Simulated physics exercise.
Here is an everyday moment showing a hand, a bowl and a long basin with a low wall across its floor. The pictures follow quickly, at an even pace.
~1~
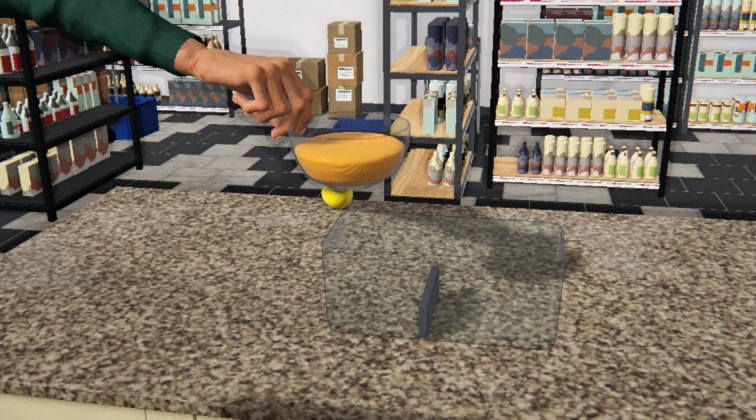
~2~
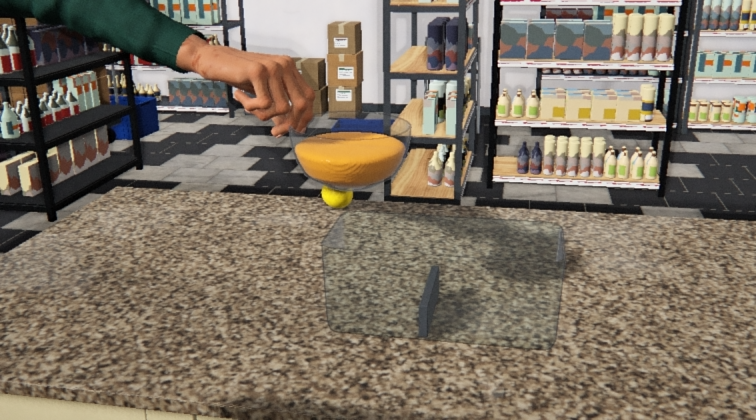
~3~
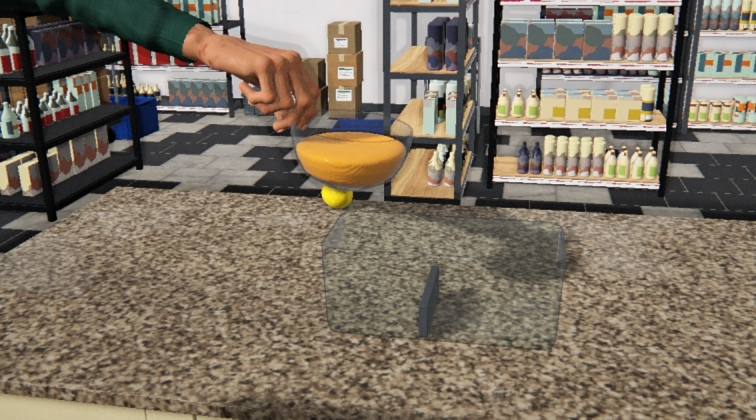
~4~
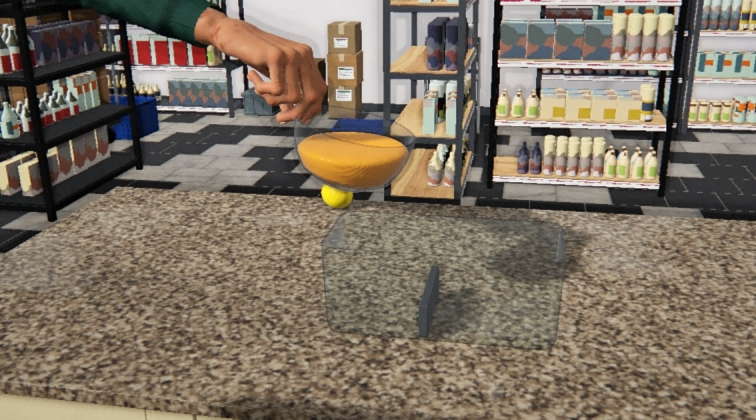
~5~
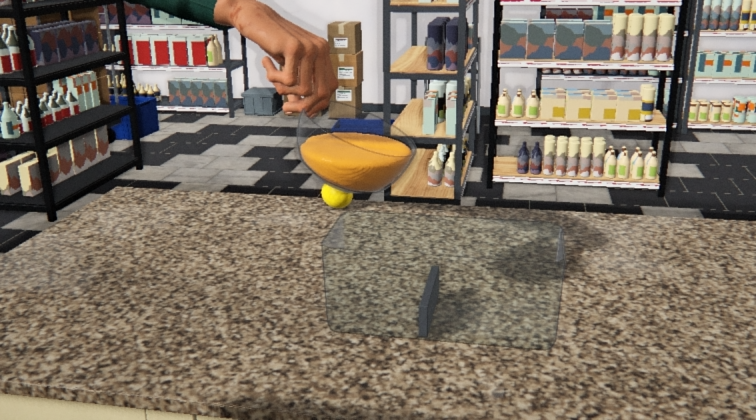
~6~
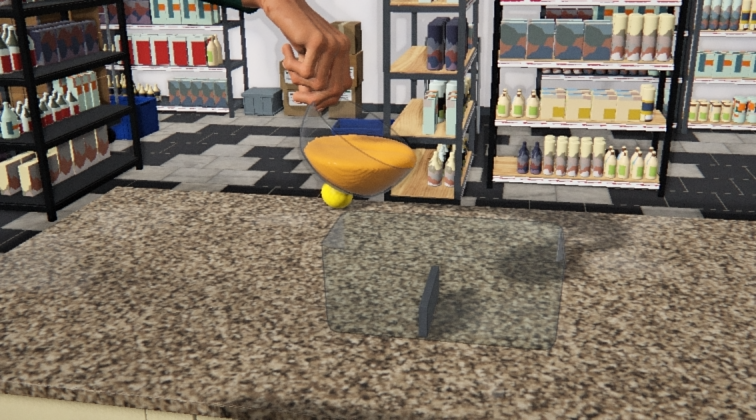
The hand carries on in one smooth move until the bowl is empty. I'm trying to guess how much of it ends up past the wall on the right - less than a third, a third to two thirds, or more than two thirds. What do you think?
A third to two thirds.
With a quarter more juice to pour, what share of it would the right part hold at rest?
About 60 in a hundred.
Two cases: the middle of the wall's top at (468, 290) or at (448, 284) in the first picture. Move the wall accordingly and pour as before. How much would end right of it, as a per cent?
It would come to roughly 5 per cent the first time and roughly 25 per cent the second.
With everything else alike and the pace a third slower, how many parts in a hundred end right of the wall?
Around 65 percent.
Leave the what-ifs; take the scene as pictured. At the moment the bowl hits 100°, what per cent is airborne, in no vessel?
I'd say some 20 per cent of it.
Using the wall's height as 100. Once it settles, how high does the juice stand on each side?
Left side: Approx. 30 %; right side: Approx. 40 %.
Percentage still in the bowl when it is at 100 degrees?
Near 15 per cent.
A moment on, the bowl is tipped right over and 14 per cent is still to pour, 18 is left of the wall and 48 right of it.
Next, the bowl is tipped right over and 0 per cent is still to pour, 42 is left of the wall and 57 right of it.
Then the bowl is tipped right over and 0 per cent is still to pour, 41 is left of the wall and 57 right of it.
Later the bowl is tipped right over and 0 per cent is still to pour, 41 is left of the wall and 57 right of it.
Finally, 41 per cent lies left of the wall, 57 right of it and 1 outside.
